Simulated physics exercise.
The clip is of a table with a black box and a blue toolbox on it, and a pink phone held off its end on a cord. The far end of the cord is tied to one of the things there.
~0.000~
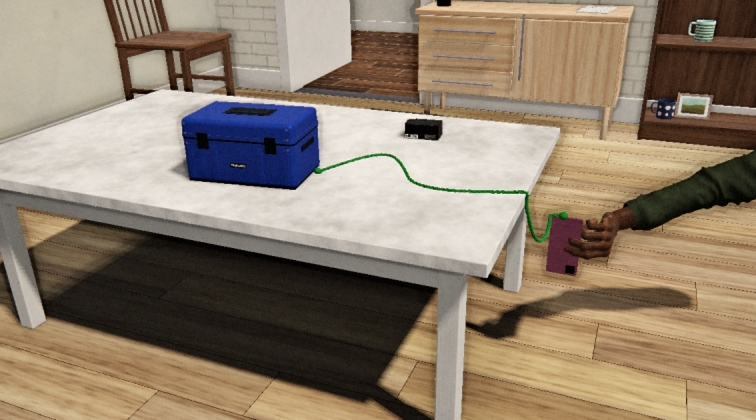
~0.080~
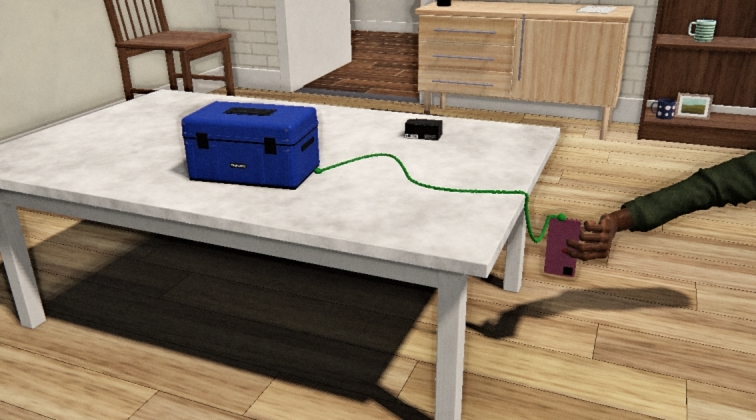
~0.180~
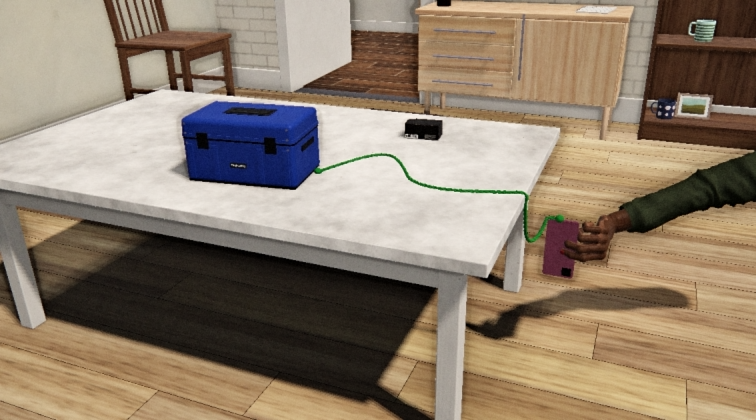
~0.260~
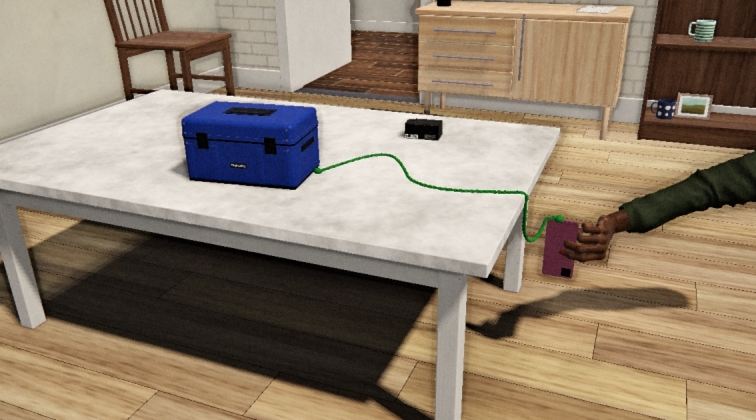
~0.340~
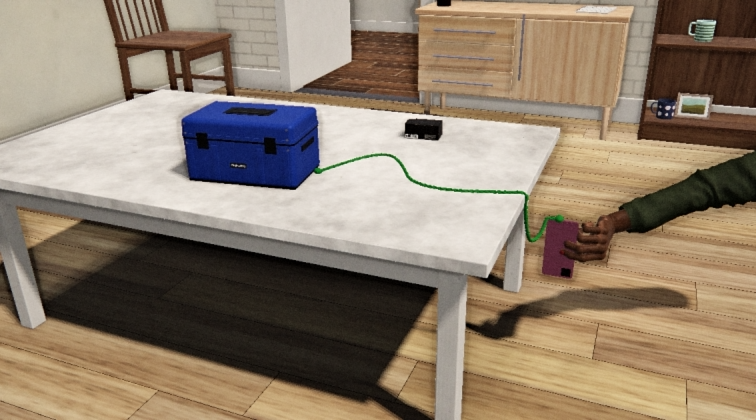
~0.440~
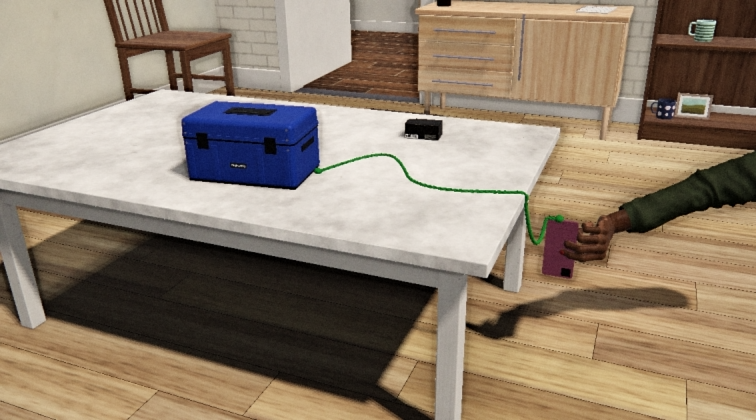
On a white table sits a blue toolbox corded to a pink phone a hand holds still.
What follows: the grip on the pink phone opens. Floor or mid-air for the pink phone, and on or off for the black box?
In the end the pink phone drops all the way, the black box stays on top.
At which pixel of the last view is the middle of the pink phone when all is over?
It ends at (517, 369).
By 1.00 s, phone on the floor near (555, 371); toolbox still; box still.
By 1.64 s, phone on the floor near (514, 364); toolbox still; box still.
When it is over, phone on the floor near (517, 369); toolbox still; box still. The pink phone reaches the floor and the black box remains where it stands.
